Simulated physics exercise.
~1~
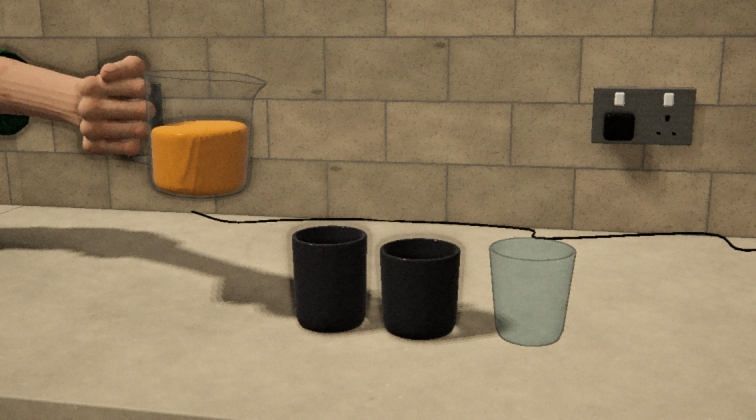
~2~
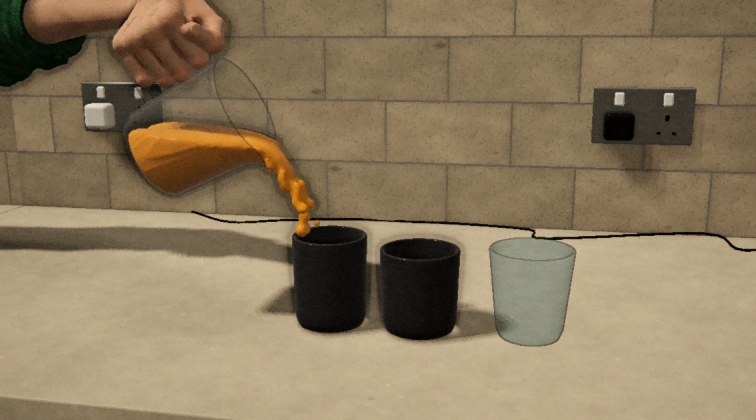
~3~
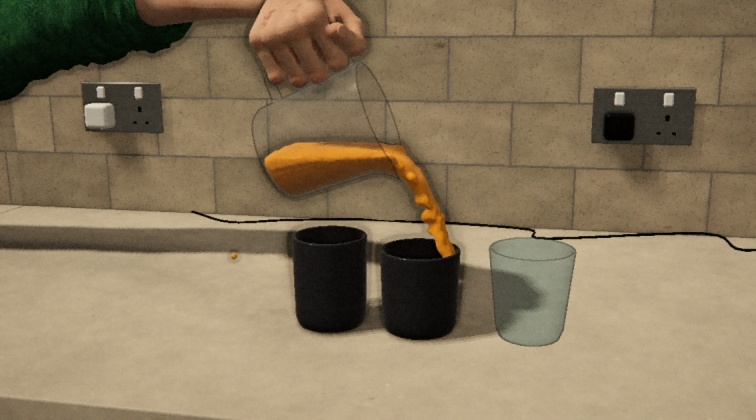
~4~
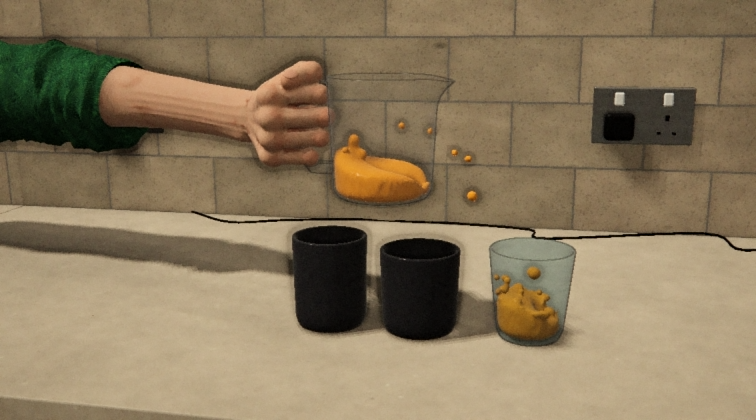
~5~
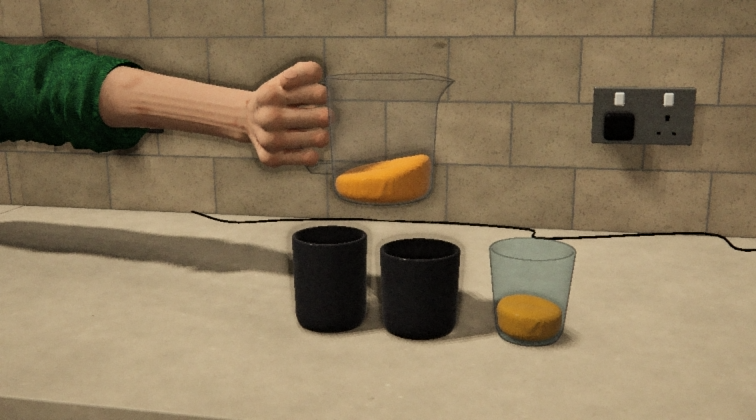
On a pale countertop before a tan brick wall, seen from the front by a still camera, two black mugs stand left of a clear drinking glass, with sockets and a thin cable behind. A hand in a green sleeve holds a clear pitcher of orange juice at the upper left. It tips the pitcher to the right, and juice streams toward the left mug. Still tilted, the pitcher sweeps right, pouring into the middle mug and leaving a small drop on the counter. The hand then levels it, with the glass holding a shallow layer of juice and some remaining in the pitcher.
